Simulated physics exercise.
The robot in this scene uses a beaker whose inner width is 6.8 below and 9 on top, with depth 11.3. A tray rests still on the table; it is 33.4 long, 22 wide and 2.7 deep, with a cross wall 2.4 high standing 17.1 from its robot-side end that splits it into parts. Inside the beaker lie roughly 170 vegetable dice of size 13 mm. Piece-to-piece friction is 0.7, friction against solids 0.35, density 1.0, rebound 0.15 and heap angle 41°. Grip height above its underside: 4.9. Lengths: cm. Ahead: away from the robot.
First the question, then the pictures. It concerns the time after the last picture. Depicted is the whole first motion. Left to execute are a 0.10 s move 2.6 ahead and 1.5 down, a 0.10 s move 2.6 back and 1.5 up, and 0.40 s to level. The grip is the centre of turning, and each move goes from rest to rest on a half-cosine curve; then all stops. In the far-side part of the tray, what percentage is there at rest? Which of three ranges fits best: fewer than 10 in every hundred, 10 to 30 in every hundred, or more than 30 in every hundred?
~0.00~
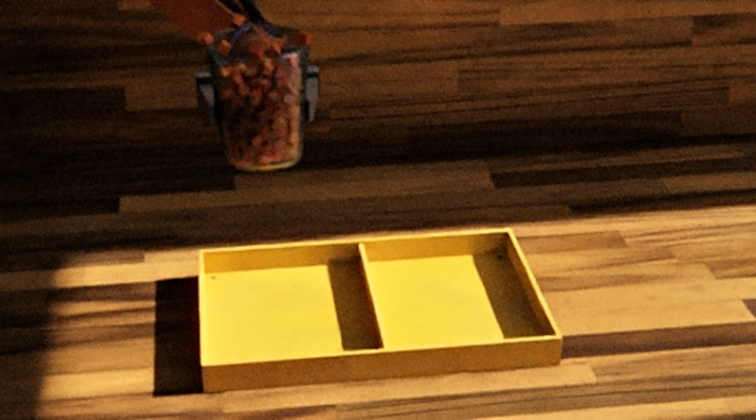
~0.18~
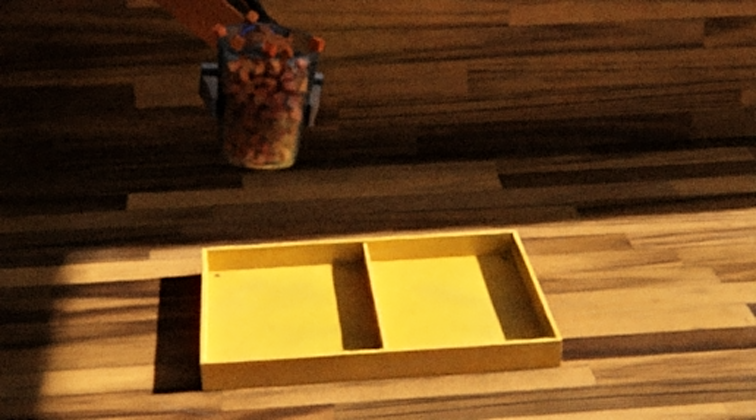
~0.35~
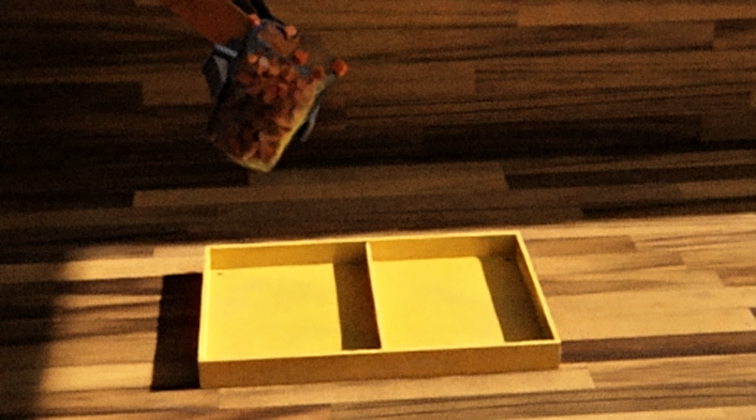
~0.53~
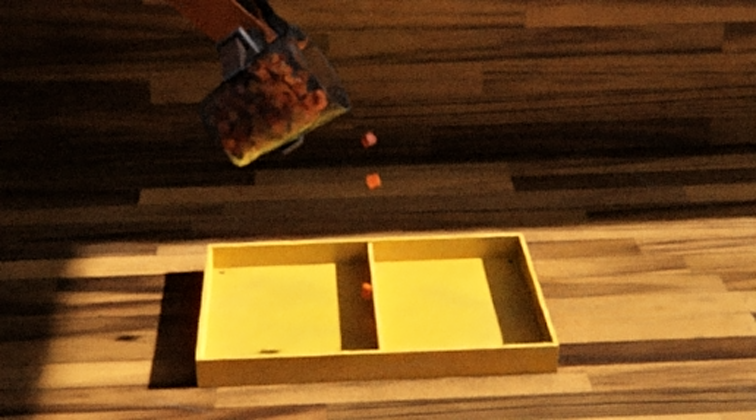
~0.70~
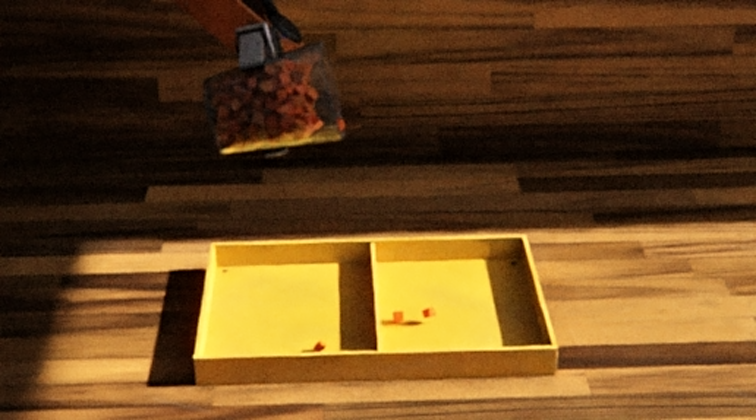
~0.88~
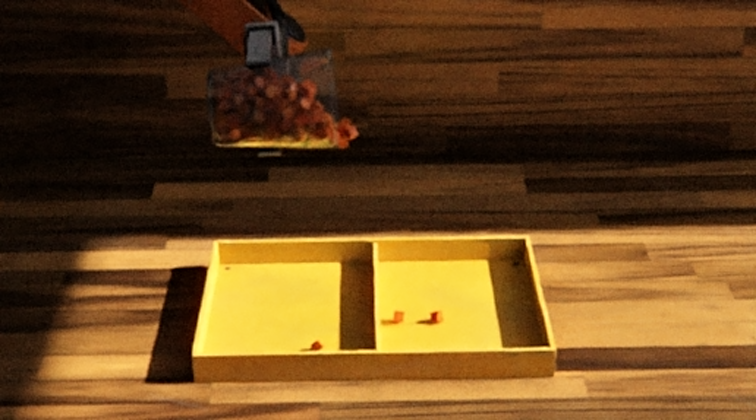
From 10 to 30 in every hundred.
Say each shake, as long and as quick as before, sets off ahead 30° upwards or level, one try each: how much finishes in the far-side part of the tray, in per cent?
Estimates, in order: 40 % then 40 %.
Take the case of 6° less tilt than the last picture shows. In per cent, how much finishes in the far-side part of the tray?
Estimate: Around 10 per cent.
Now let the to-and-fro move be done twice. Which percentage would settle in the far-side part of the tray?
30 per cent.
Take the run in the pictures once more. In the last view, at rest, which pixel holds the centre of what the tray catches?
I'd say somewhere near (413, 307) in the final view.
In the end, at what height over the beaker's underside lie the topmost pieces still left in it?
Around 9.0 cm above the underside.
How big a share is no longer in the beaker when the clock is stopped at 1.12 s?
Share gone: Around 15 %.
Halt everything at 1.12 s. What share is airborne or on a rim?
Some 12 percent.
By 1.12 s, tilted 84° forward, highest piece 25 above the table; 144 in the beaker, 8 in the far-side part, 1 in the robot-side part, 20 in flight or on a rim.
By 1.36 s, tilted 18° forward, highest piece 29 above the table; 138 in the beaker, 24 in the far-side part, 8 in the robot-side part, 3 in flight or on a rim.
By 1.68 s, level, highest piece 27 above the table; 138 in the beaker, 27 in the far-side part, 8 in the robot-side part.
By 2.73 s, level, highest piece 27 above the table; 138 in the beaker, 27 in the far-side part, 8 in the robot-side part.
Final count, 138 in the beaker, 27 in the far-side part, 8 in the robot-side part. That is 16 % in the far-side part of the tray.
